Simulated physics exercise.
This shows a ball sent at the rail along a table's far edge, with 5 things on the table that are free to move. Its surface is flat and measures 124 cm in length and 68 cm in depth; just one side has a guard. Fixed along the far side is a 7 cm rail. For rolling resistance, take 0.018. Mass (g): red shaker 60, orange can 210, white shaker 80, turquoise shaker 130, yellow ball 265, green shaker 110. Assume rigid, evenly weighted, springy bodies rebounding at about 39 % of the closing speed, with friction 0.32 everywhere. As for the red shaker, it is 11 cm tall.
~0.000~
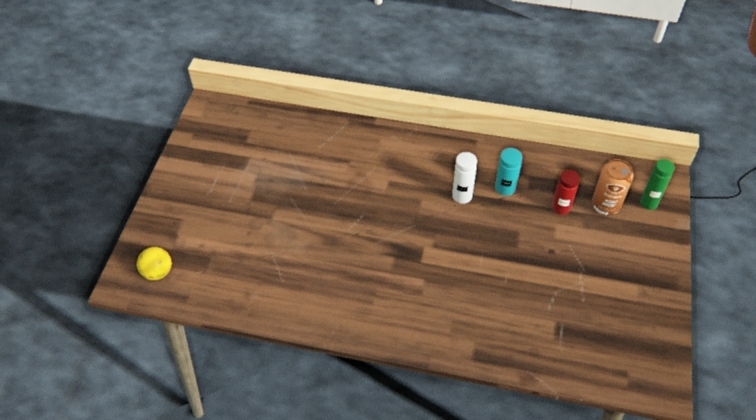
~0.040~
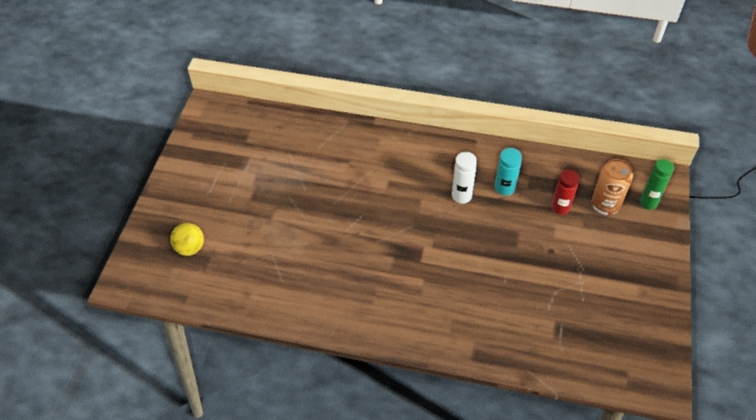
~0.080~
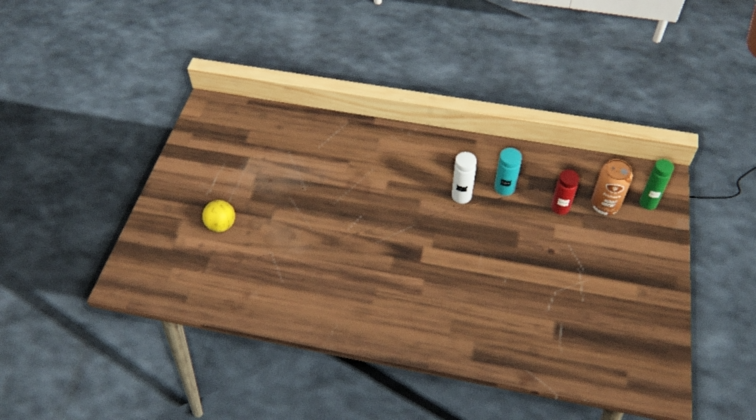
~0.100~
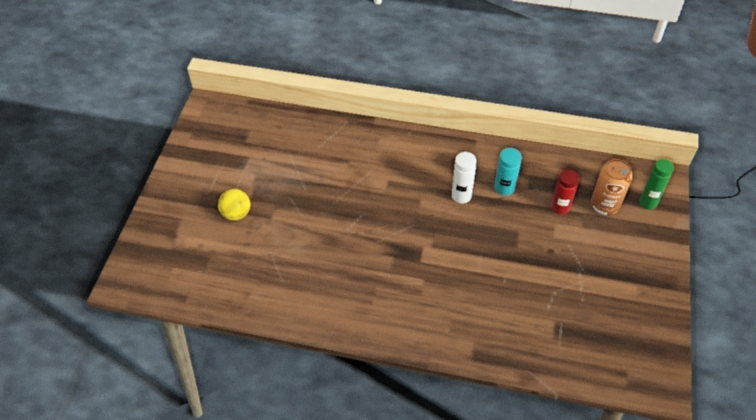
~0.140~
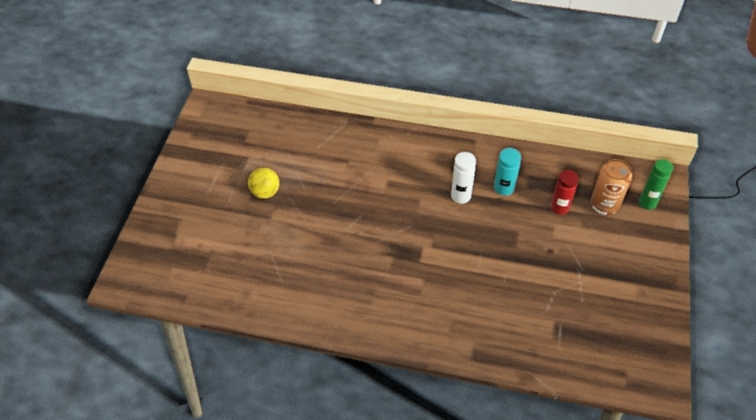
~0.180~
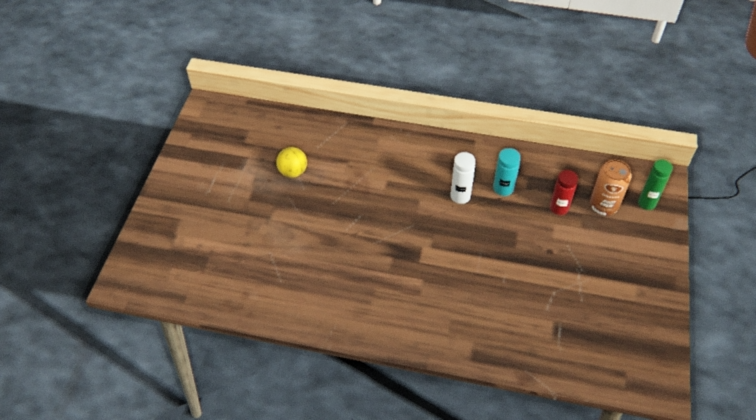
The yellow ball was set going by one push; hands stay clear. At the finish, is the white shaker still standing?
No.
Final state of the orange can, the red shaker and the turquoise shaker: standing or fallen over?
In the last frame the orange can remains up, the red shaker remains up and the turquoise shaker does not stay up.
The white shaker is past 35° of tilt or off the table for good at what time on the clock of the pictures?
It happens near 0.8 s.
Around 0.48 s, yellow ball near (422, 155).
Around 0.78 s, yellow ball near (503, 184); white shaker at 39° to upright near (477, 209); turquoise shaker at 15° to upright.
Around 1.08 s, yellow ball near (541, 206); white shaker on its side near (483, 242); turquoise shaker on its side.
Around 1.78 s, yellow ball near (604, 253); white shaker on its side near (483, 242); turquoise shaker on its side.
Finally (3.5 s), on their side or leaning hard on the table, white shaker and turquoise shaker; the other 3 still in place (within 4 cm). Final places as that camera would see them, white shaker near (483, 242).
